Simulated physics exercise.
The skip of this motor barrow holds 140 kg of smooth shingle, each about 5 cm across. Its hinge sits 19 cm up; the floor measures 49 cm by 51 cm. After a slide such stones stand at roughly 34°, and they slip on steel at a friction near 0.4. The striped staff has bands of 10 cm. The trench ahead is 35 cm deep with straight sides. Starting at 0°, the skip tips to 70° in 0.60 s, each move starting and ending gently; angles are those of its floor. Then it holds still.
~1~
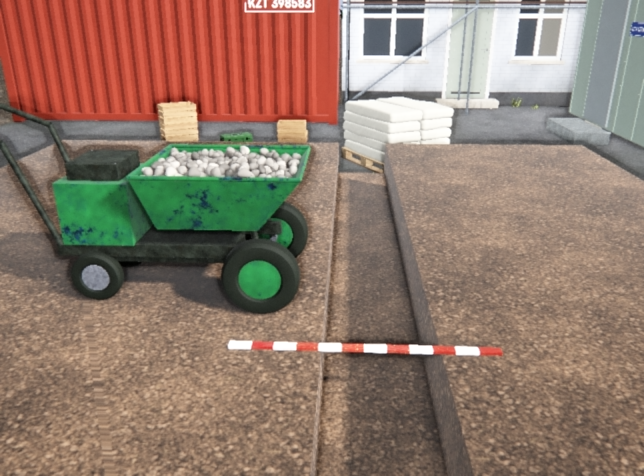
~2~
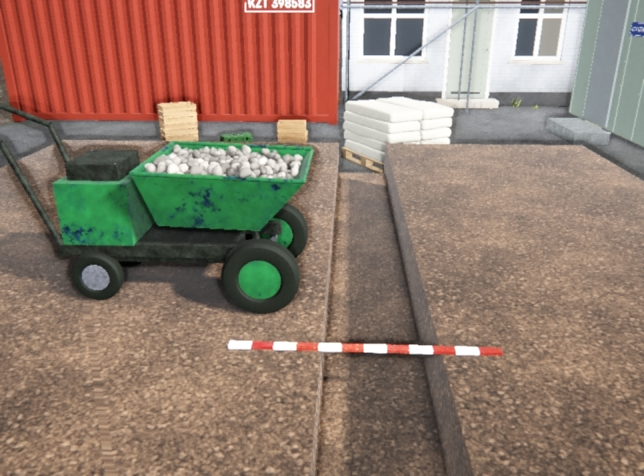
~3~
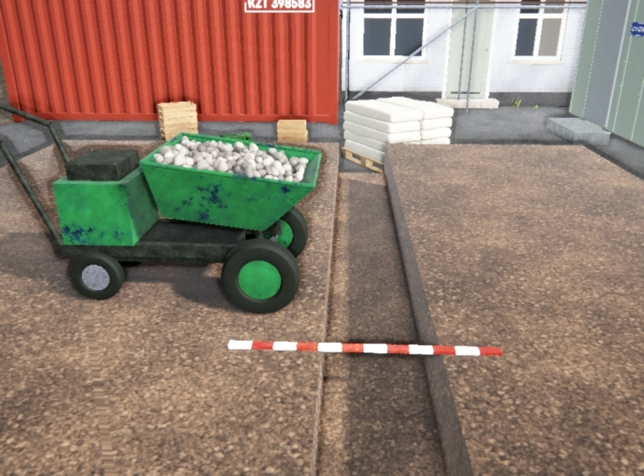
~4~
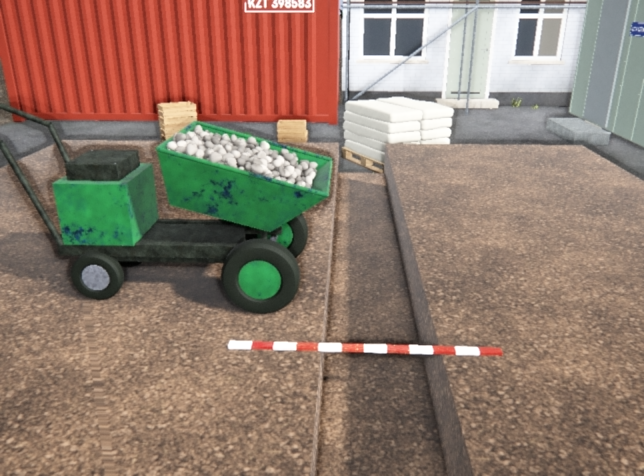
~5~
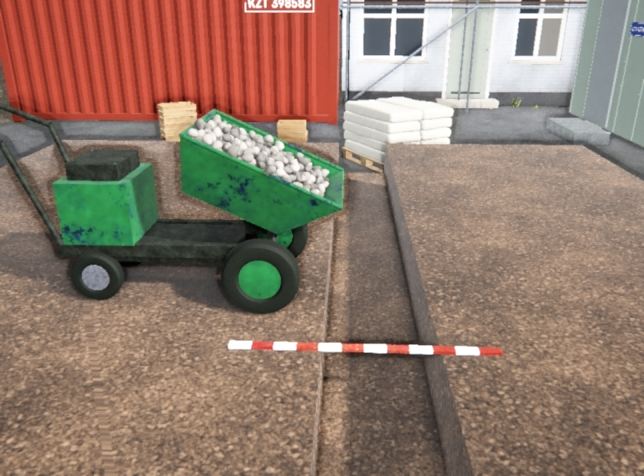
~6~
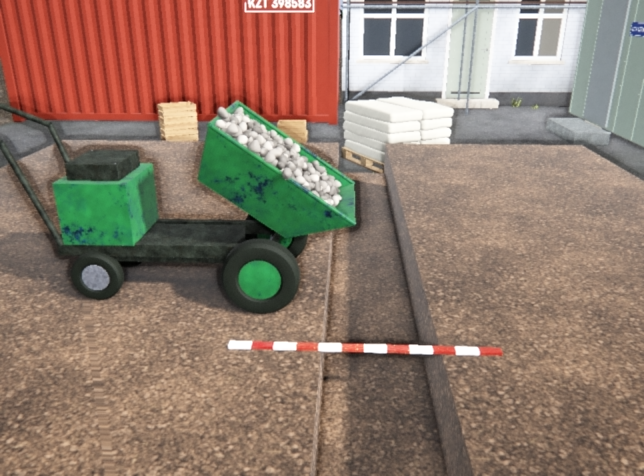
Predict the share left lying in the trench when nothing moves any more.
About 67 per cent.
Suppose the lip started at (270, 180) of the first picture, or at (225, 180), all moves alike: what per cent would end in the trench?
Near 95 per cent from the first place, 100 from the second.
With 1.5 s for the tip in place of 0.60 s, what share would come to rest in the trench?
Then about 90 per cent.
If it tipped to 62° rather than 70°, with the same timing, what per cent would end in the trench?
In that case some 70 per cent.
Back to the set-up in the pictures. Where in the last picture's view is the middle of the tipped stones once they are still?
Around (407, 330).
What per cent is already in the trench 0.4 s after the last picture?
About 35 per cent by then.
Then, 0.1 s after the last picture the floor is at 59°, 100 % in the skip; the foremost stones are at (366, 233).
Then, 0.4 s after the last picture the floor is at 70°, 60 % in the skip, 35 % in the trench, 5 % past the trench; the foremost stones are at (445, 288).
Then, 0.7 s after the last picture the floor is at 70°, 11 % in the skip, 55 % in the trench, 33 % past the trench; the foremost stones are at (598, 285).
Then, 2.7 s after the last picture the floor is at 70°, 0 % in the skip, 67 % in the trench, 33 % past the trench; the foremost stones are past the picture's edge.
